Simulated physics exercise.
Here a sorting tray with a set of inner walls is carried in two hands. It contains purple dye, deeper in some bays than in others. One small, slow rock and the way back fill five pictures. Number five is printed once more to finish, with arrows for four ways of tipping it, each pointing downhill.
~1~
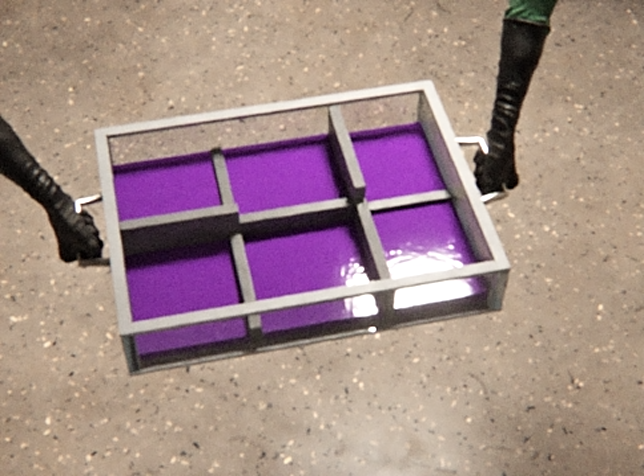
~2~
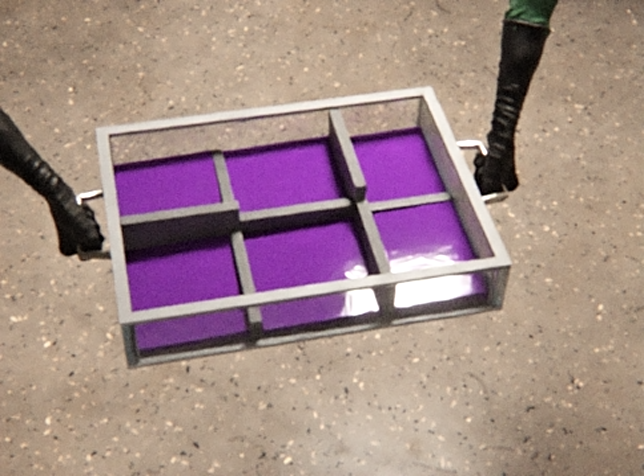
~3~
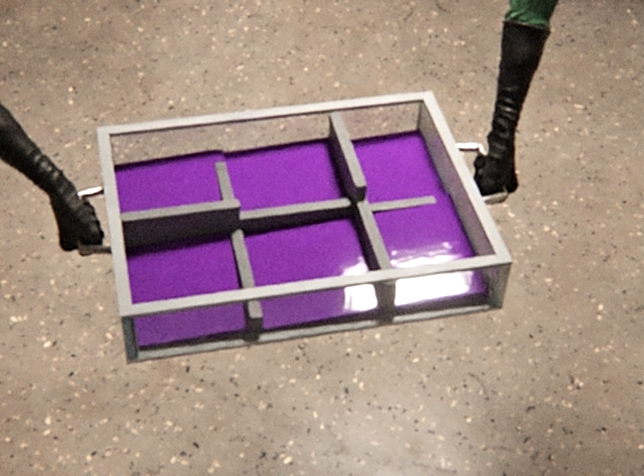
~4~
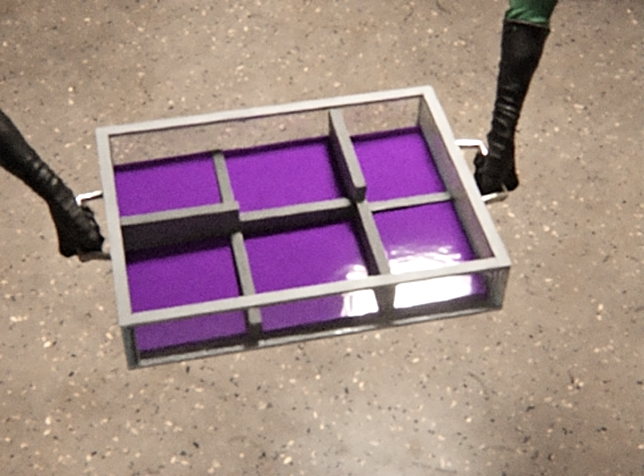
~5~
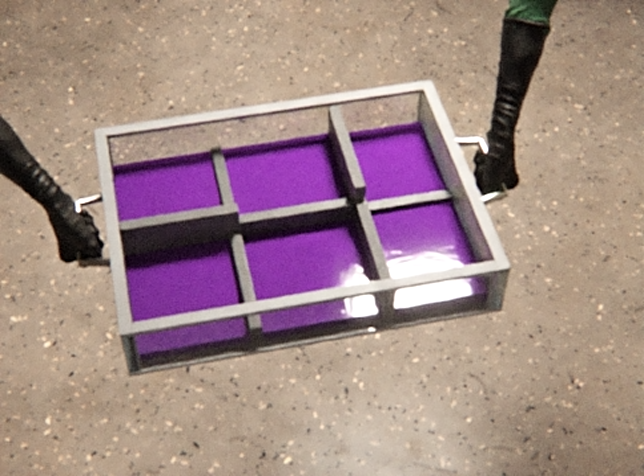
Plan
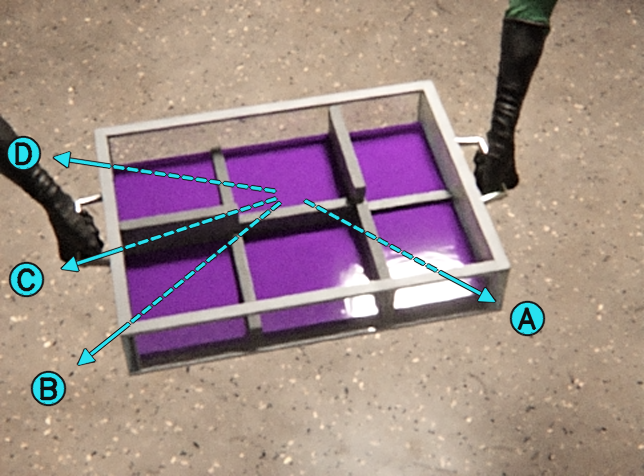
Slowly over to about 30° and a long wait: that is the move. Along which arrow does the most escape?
Best: A.
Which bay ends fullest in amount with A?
It is the front right one.
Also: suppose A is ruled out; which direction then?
Here it is direction B.
On the marked copy, A ends at (489, 298); B ends at (82, 360); C ends at (67, 266); D ends at (59, 158).
If A is chosen, about 41 % stays in the tray, the largest part in the front right bay.
If B is chosen, about 54 % stays in the tray, the largest part in the front left bay.
If C is chosen, about 78 % stays in the tray, the largest part in the front left bay.
If D is chosen, about 74 % stays in the tray, the largest part in the back left bay.
